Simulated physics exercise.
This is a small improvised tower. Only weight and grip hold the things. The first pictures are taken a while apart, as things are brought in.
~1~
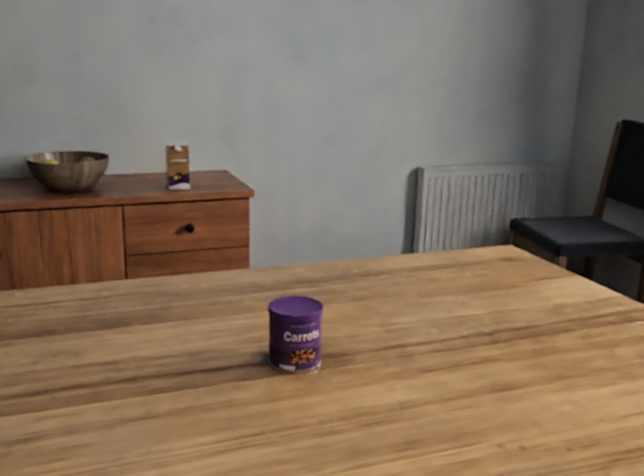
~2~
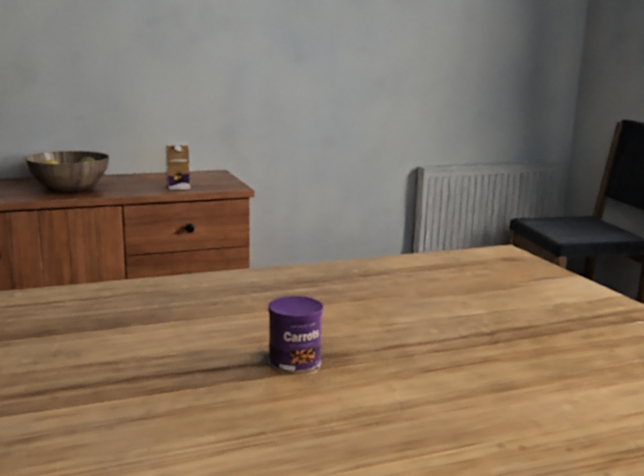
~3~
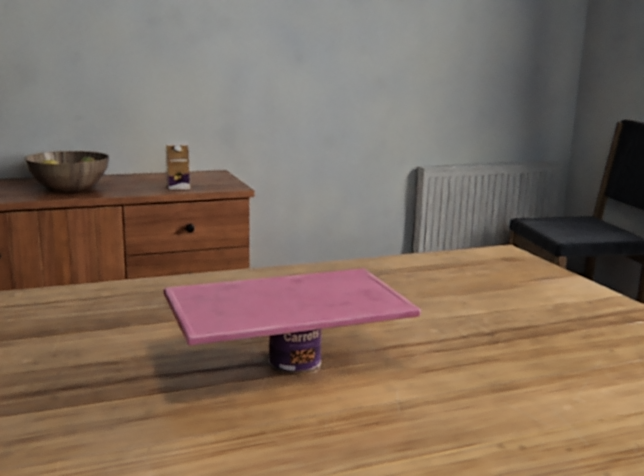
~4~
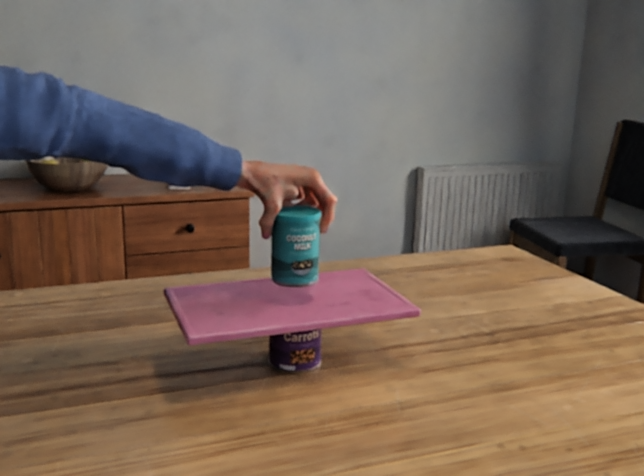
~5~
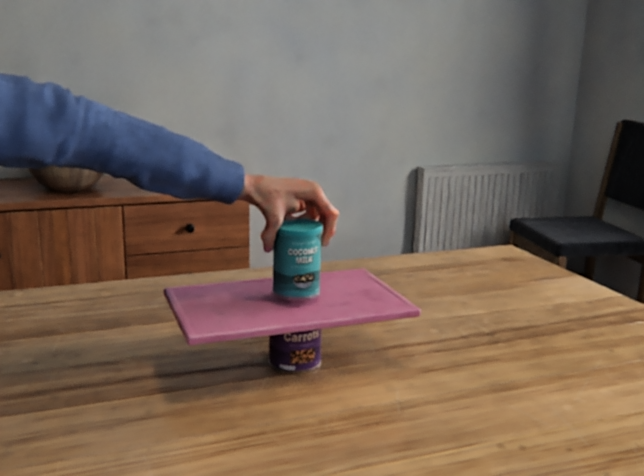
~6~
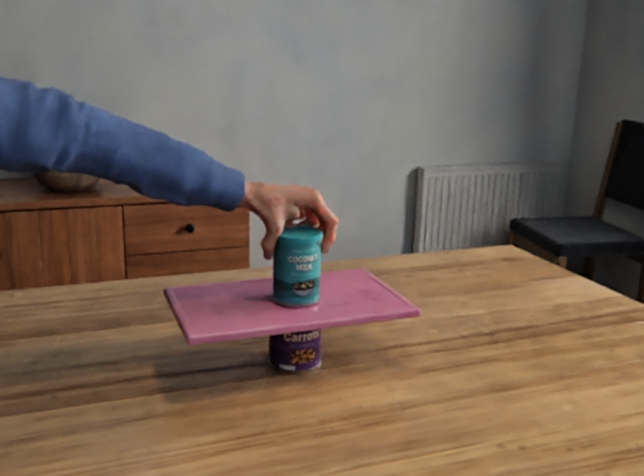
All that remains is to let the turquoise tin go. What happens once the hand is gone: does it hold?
Here the stack keeps its balance.
Then, 0.60 s past the last view, nothing moves.
Then, 1.40 s past the last view, turquoise tin resting near (297, 266).
Finally, all 3 still in place. Final places as the last picture's camera would see them, turquoise tin near (297, 266). The stack holds.
